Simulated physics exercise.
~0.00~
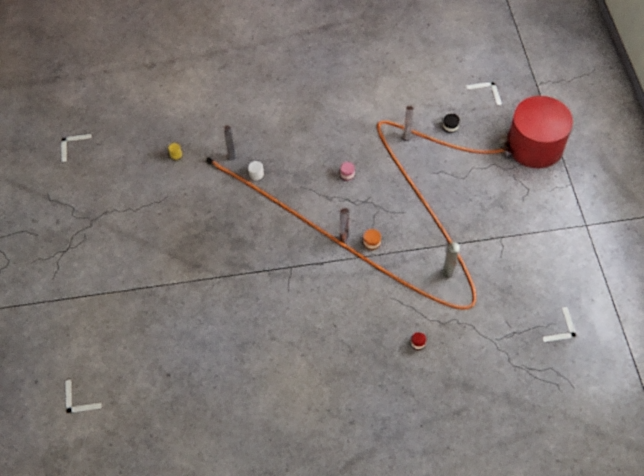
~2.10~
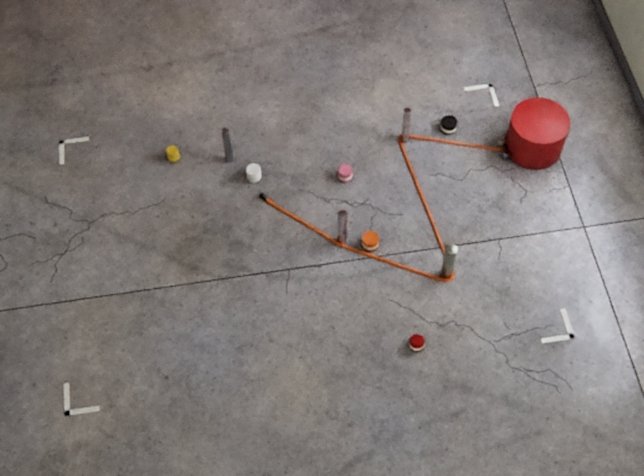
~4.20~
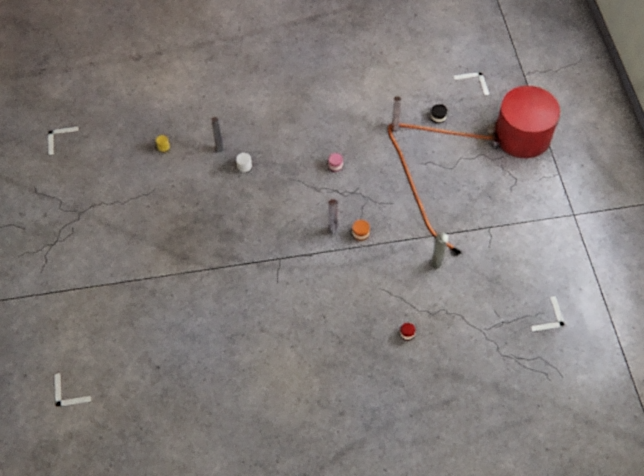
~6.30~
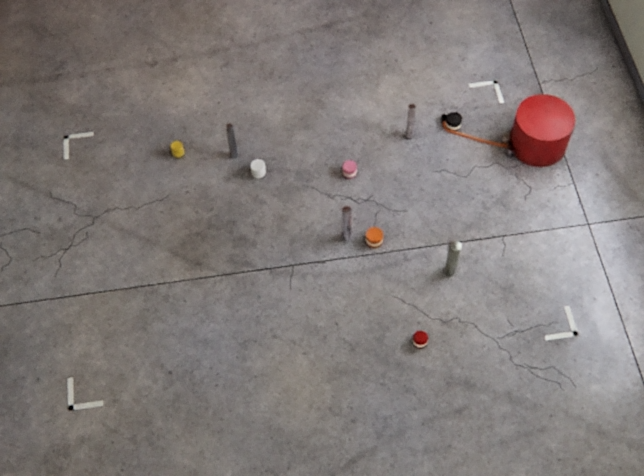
On a cracked grey concrete floor, seen from above in a slightly swaying view, a red drum stands at the right with an orange cord winding among four upright posts. Yellow and white tubs sit to the left, pink and orange canisters near the middle, a black one by the drum and a red jar below. The cord tightens around the posts as its dark end slides right and down. It passes the middle post and reaches the lower right one. Finally only a short length remains, its end beside the unmoved black canister.
